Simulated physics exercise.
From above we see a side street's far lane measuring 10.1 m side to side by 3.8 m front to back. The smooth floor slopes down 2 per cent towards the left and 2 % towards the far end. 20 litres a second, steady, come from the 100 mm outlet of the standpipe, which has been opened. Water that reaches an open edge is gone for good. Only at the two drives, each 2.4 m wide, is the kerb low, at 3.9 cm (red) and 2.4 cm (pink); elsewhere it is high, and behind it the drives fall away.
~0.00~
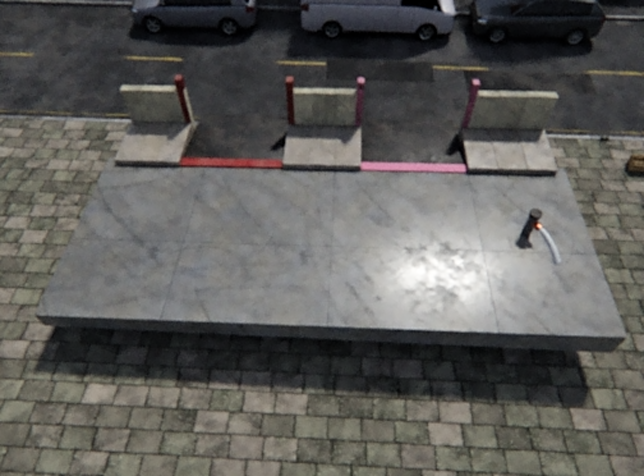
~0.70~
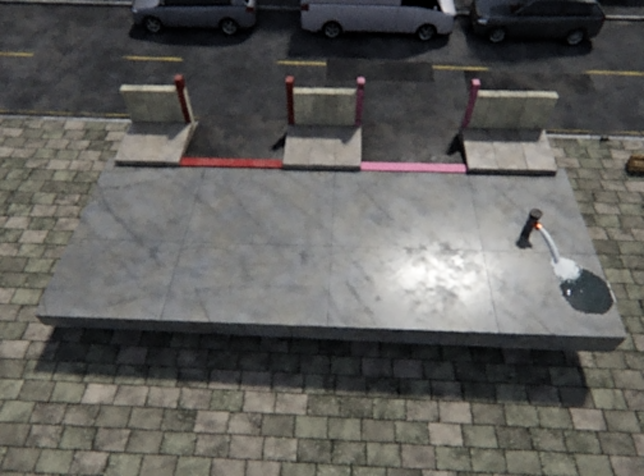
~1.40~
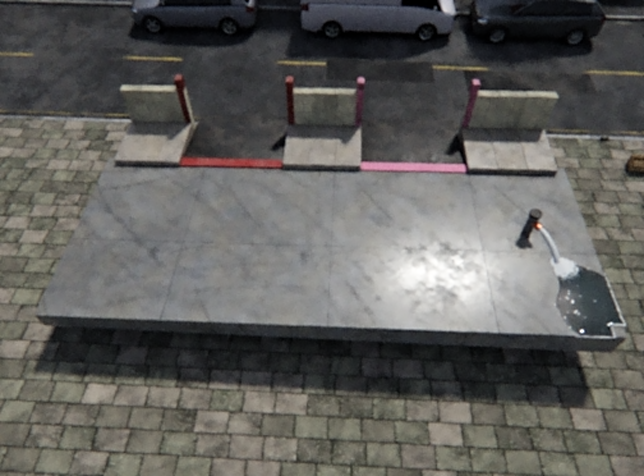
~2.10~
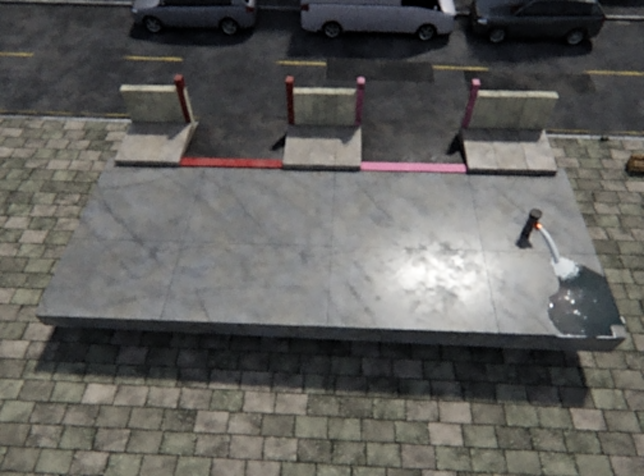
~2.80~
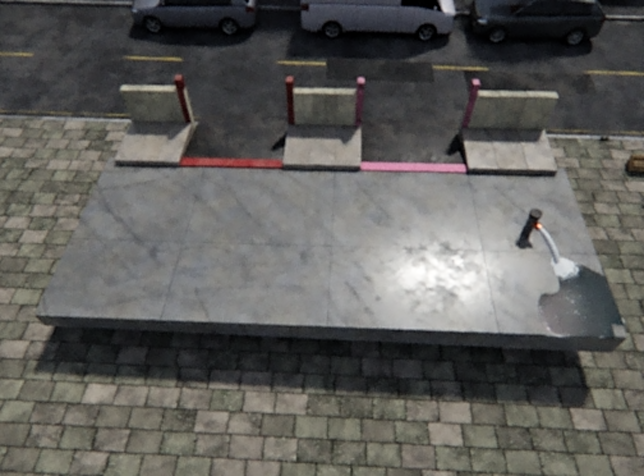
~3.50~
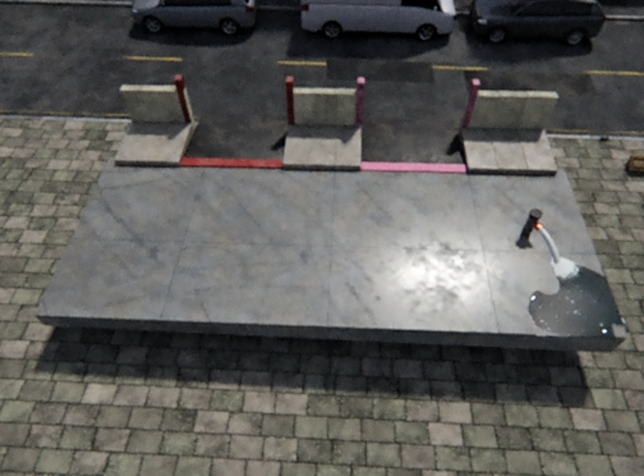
At the start, a thin jet springs from a dark standpipe onto the right side of a dry, smooth grey slab, with parked vehicles beyond. The water lands and spreads into a dark puddle, reaching the near right corner, then widens slightly leftward along the near edge while the rest stays dry.
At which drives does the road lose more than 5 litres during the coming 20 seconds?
Red drive: No, pink drive: No.
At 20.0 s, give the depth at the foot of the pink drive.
Depth: Approx. 0.0 cm.
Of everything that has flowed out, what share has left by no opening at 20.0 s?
Something like 8 percent.
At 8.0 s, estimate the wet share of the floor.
I'd say some 5 in a hundred.
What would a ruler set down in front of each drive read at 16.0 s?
Depths in centimetres: Red 0.0, pink 0.0.
After 5.0 s water covers 5 % of the floor and is deepest (6 cm) near (562, 265); red drive not reached, pink drive not reached.
After 8.0 s water covers 5 % of the floor and is deepest (7 cm) near (562, 265); red drive not reached, pink drive not reached.
After 12.0 s water covers 5 % of the floor and is deepest (6 cm) near (562, 265); red drive not reached, pink drive not reached.
After 16.0 s water covers 5 % of the floor and is deepest (6 cm) near (562, 265); red drive not reached, pink drive not reached.
After 20.0 s water covers 5 % of the floor and is deepest (7 cm) near (562, 265); red drive not reached, pink drive not reached.
